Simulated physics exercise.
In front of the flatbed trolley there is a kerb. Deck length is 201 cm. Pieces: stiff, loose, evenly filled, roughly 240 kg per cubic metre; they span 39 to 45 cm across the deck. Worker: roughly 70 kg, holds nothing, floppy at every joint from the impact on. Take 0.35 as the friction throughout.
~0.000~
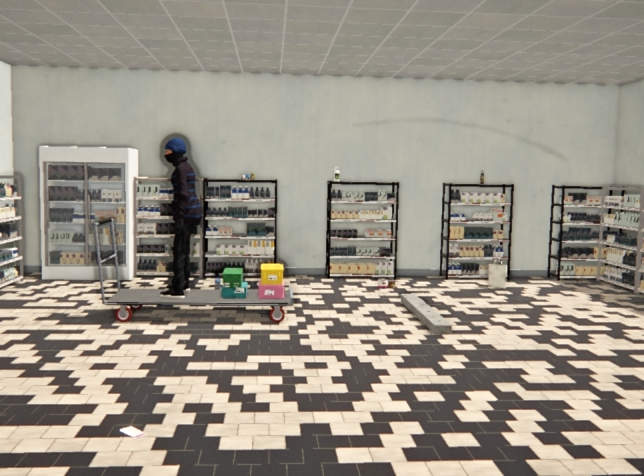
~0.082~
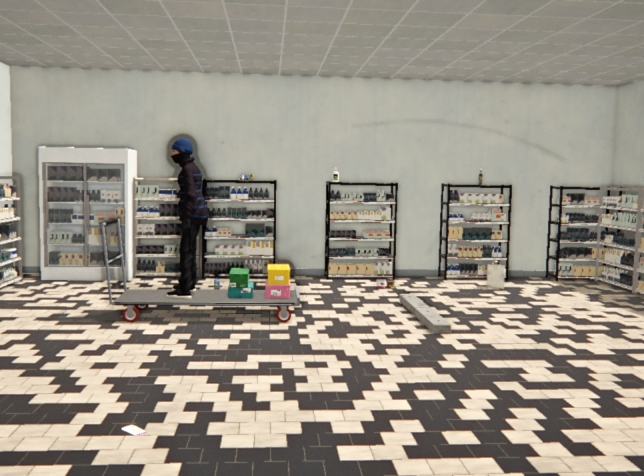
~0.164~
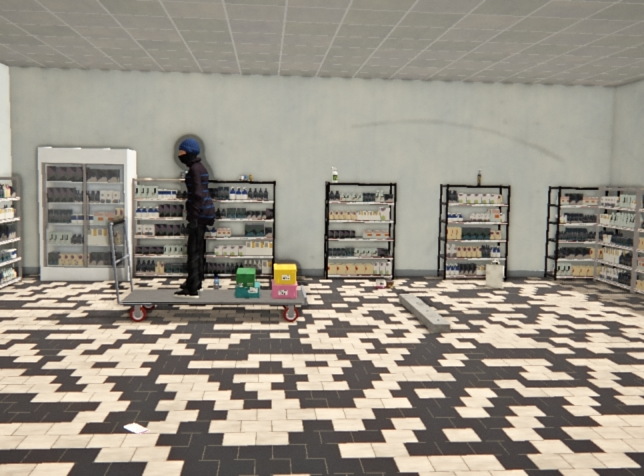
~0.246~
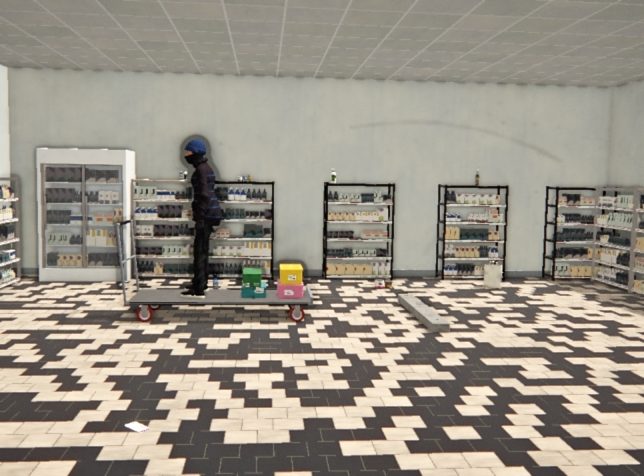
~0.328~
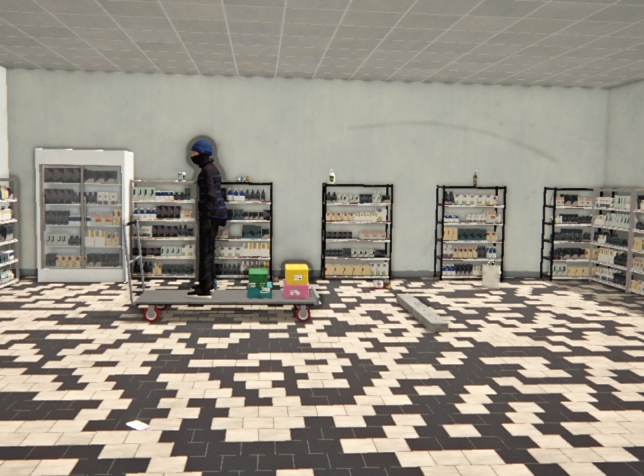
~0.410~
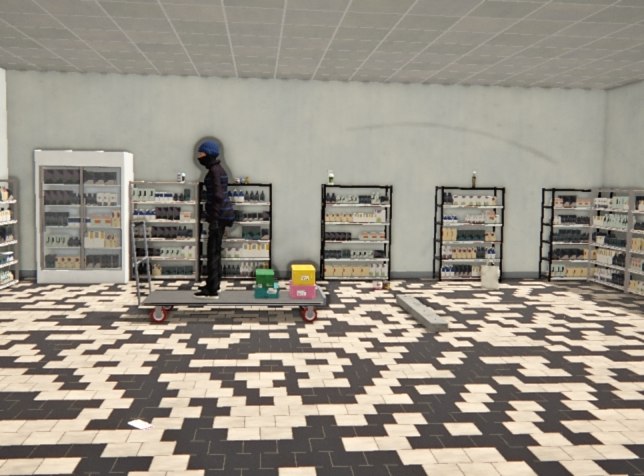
A shop interior with a grey tiled ceiling and a black and cream patterned floor is seen from across the room at a nearly fixed view. A dark-clothed figure in a blue helmet stands upright on a grey flatbed trolley at left, behind green, yellow and pink boxes, before stocked shelves. The trolley rolls slowly rightward toward a low pale kerb, carrying figure and boxes along.
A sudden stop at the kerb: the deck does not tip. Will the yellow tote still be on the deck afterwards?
Yes, it stays put.
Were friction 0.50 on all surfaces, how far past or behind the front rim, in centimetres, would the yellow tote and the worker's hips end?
Yellow 10 behind, hips 50 behind.
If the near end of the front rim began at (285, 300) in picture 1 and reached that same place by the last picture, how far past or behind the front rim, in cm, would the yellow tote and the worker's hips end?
With that change, yellow would rest 30 cm beyond the front rim and the hips 40 cm back from it.
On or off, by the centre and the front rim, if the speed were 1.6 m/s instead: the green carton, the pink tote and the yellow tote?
In that case green remains, pink remains and yellow leaves.
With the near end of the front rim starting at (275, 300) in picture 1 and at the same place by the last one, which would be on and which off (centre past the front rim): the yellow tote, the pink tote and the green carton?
In that case the yellow item would go over, the pink item would stay put and the green item would stay put.
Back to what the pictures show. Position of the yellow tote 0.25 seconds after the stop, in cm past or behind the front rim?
Behind the rim by about 10 cm.
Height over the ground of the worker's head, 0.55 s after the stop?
Height: Approx. 80 cm.
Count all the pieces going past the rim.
I make the total 0.
After 1.63 s the deck stops.
After 1.88 s the yellow tote is 9 cm behind the rim, tilted 0°, near (412, 276) in the last picture's view.
After 2.18 s the yellow tote is 8 cm behind the rim, tilted 0°, near (413, 276) in the last picture's view.
After 2.63 s the yellow tote is 8 cm behind the rim, tilted 0°, near (413, 276) in the last picture's view.
Final state at 4.3 s, nothing is past the rim; behind it, pink tote, green carton, teal parcel, yellow tote and the worker's hips.
